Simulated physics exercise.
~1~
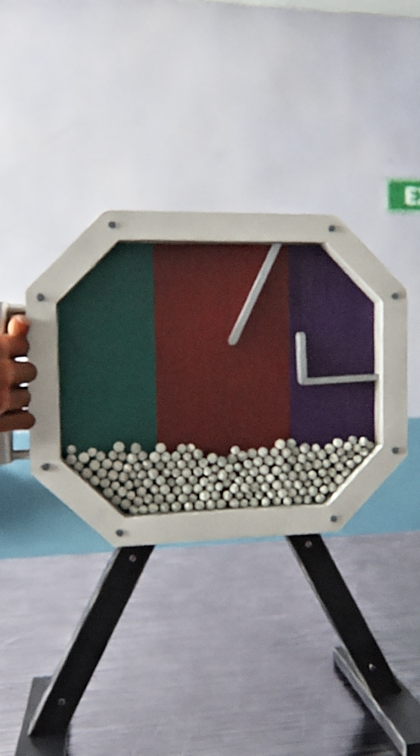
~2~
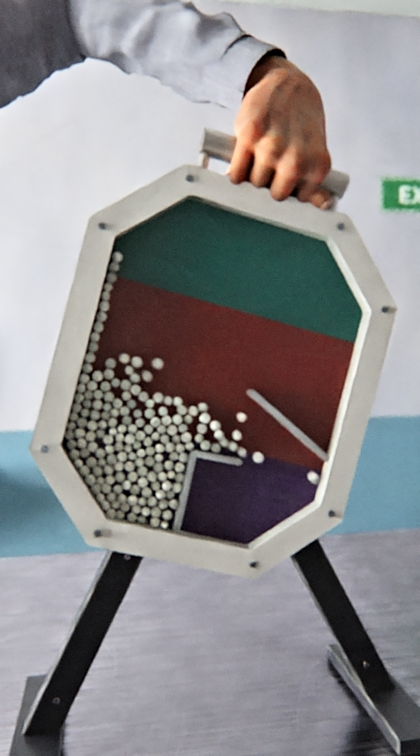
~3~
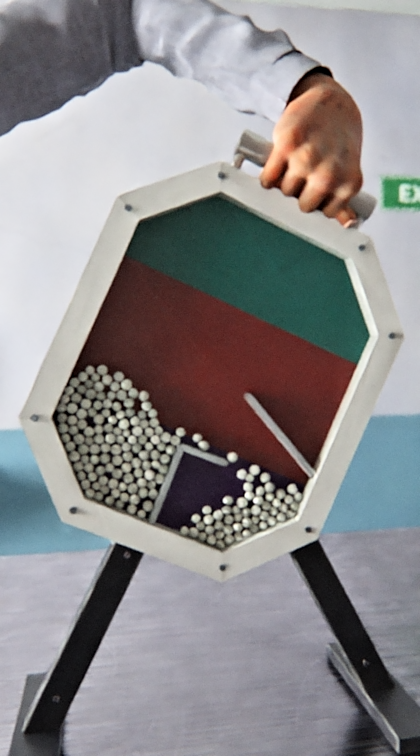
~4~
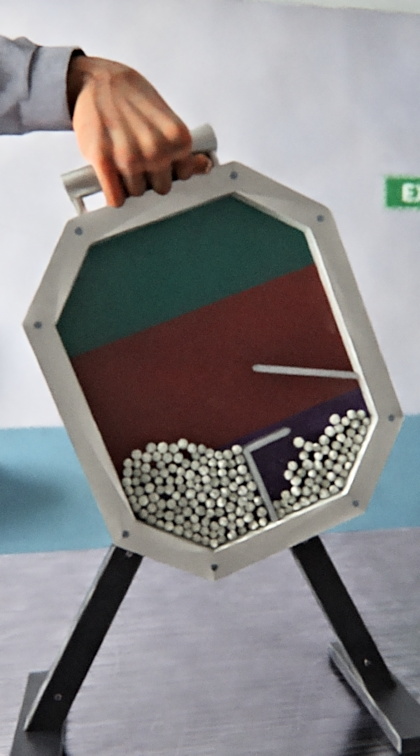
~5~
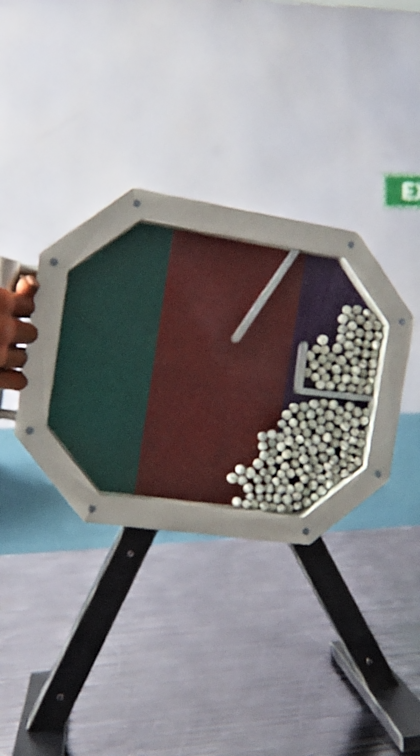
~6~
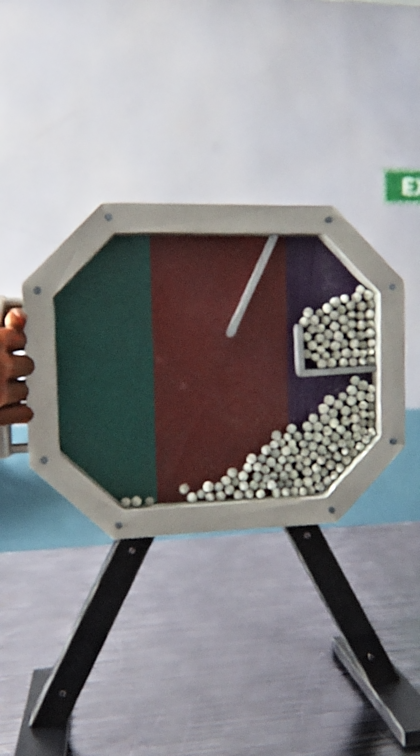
Against a pale indoor wall, a hand turns an octagonal case clockwise and back, leaving white beads heaped right and some shelved.
